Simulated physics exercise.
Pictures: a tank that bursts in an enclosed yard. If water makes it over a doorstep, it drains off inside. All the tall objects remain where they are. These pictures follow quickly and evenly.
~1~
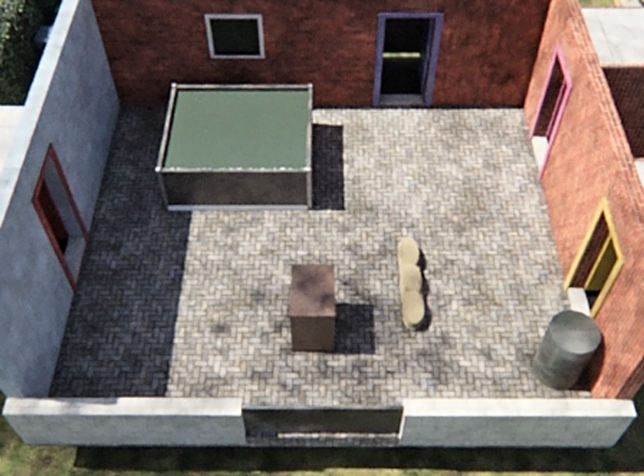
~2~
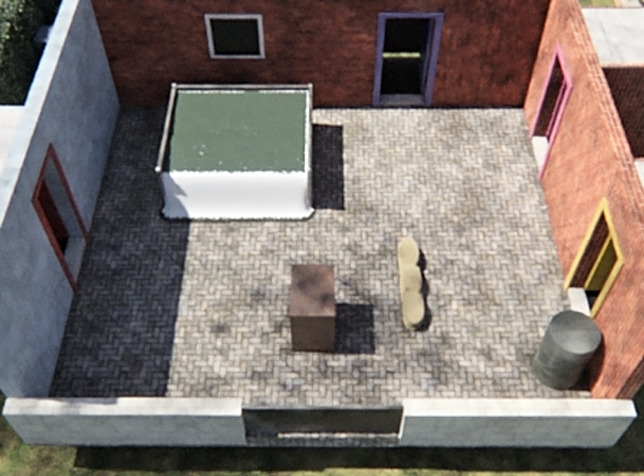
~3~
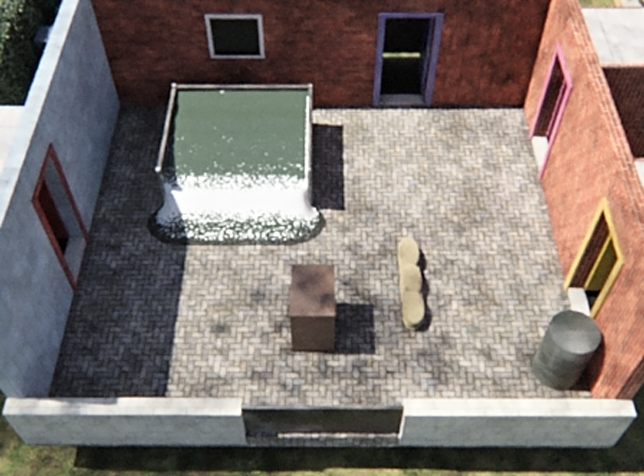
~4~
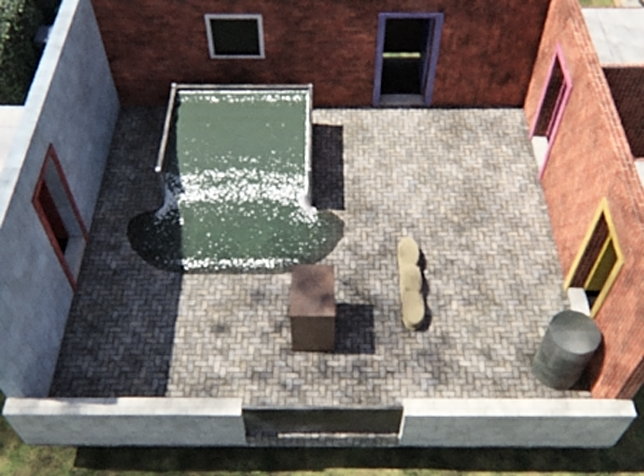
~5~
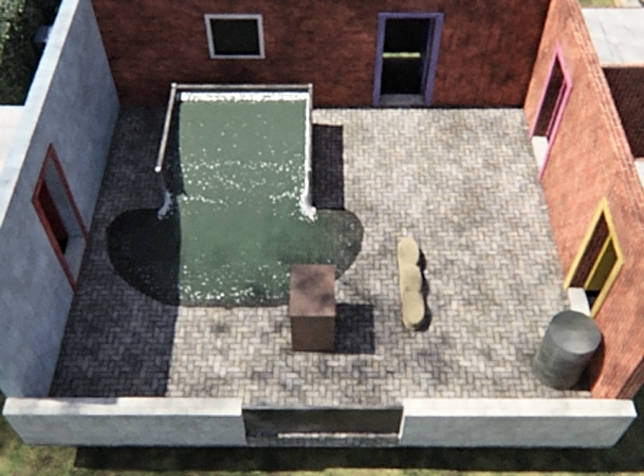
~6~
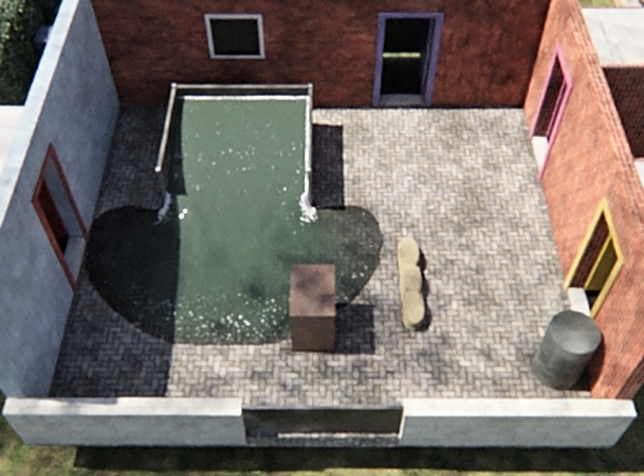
Green water pouring from the open front of a rectangular tank and spreading across a walled, paved yard, around a brown block.
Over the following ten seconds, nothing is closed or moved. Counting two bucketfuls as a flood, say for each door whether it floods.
The blue door goes over two buckets, the pink door does not go over two buckets, the red door does not go over two buckets, the yellow door does not go over two buckets.
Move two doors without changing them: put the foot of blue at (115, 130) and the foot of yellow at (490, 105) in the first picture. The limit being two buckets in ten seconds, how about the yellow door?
Result - yellow: Crosses the limit.
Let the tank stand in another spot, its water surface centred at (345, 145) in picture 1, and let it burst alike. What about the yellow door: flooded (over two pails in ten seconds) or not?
Yellow: Overshoots.
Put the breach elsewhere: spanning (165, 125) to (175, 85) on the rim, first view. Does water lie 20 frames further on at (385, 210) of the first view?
By then I'd expect it to be unwetted.
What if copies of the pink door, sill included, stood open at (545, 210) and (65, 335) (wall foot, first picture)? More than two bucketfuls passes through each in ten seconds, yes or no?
First: Remains below. Second: Gets beyond it.
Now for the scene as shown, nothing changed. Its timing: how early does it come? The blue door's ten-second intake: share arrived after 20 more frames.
I'd say some 0 per cent.
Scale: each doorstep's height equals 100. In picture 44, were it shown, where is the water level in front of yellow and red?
Estimate, in order: 70 and 60 percent.
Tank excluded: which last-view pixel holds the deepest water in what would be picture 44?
Close to (129, 113).
A moment on, water covers 40 % of the floor; the blue door not reached, the pink door not reached, the red door wet at the sill, nothing in, the yellow door not reached.
Next, water covers 45 % of the floor; the blue door not reached, the pink door not reached, the red door wet at the sill, nothing in, the yellow door not reached.
Then, water covers 55 % of the floor; the blue door not reached, the pink door not reached, the red door wet at the sill, nothing in, the yellow door not reached.
Later, water covers 90 % of the floor; the blue door wet at the sill, nothing in, the pink door wet at the sill, nothing in, the red door under two buckets in, the yellow door wet at the sill, nothing in.
In the end, water covers 100 % of the floor; the blue door over two buckets in, the pink door under two buckets in, the red door under two buckets in, the yellow door under two buckets in.
